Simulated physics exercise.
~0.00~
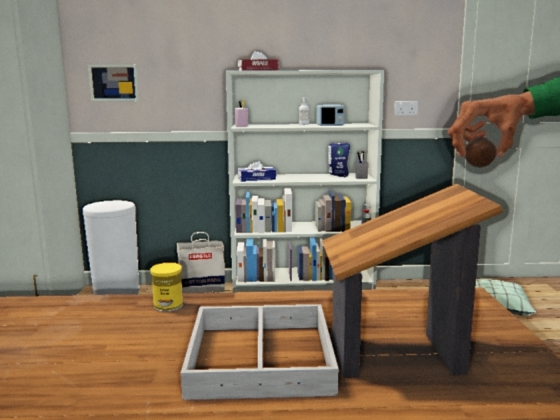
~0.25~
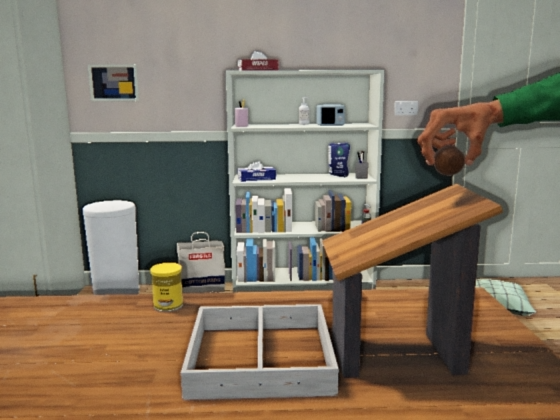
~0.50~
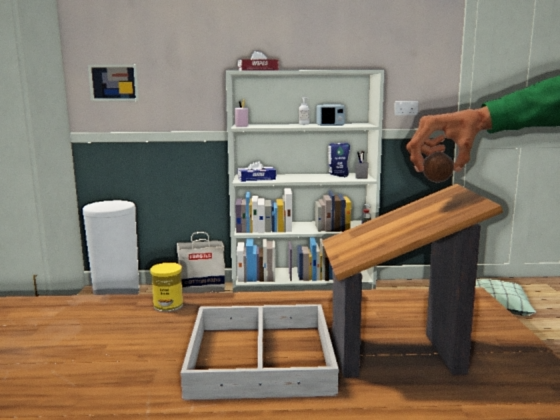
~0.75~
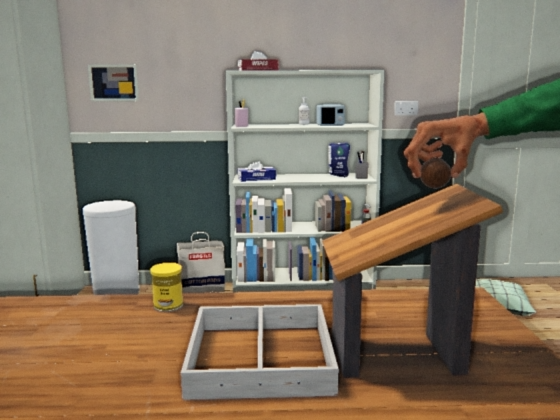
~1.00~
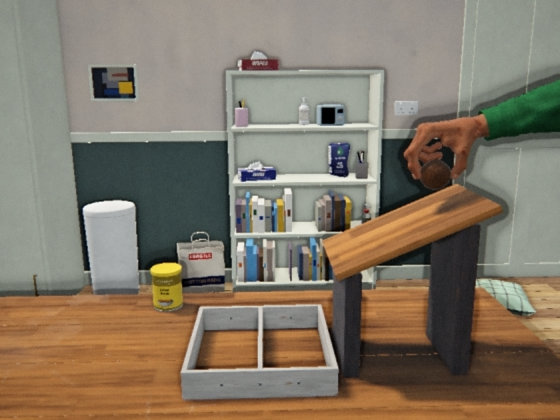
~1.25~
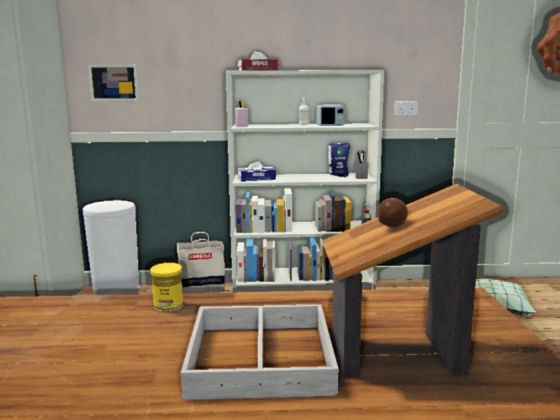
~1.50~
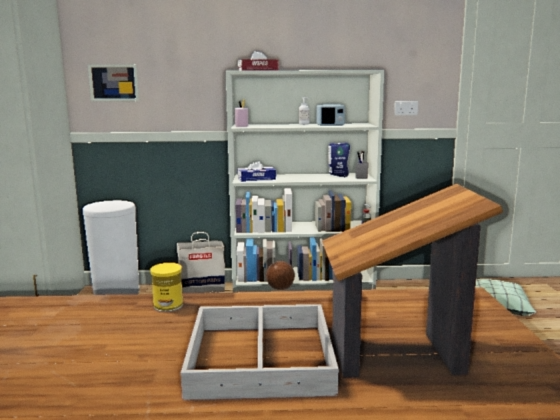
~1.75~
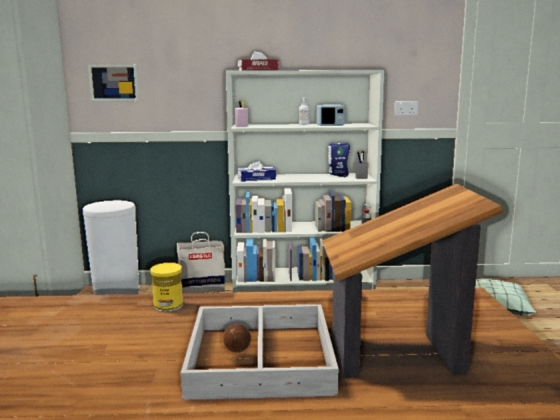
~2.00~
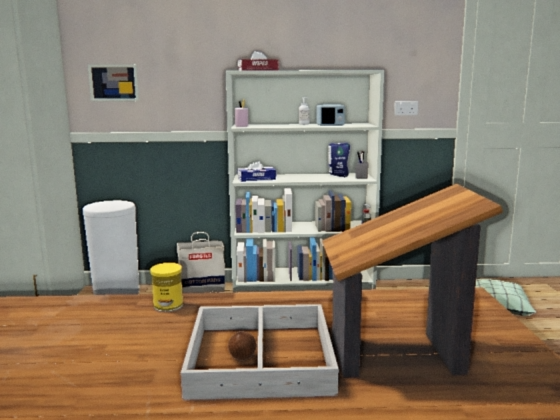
A brown onion released by a hand rolls off the board into the tray's farther bay.
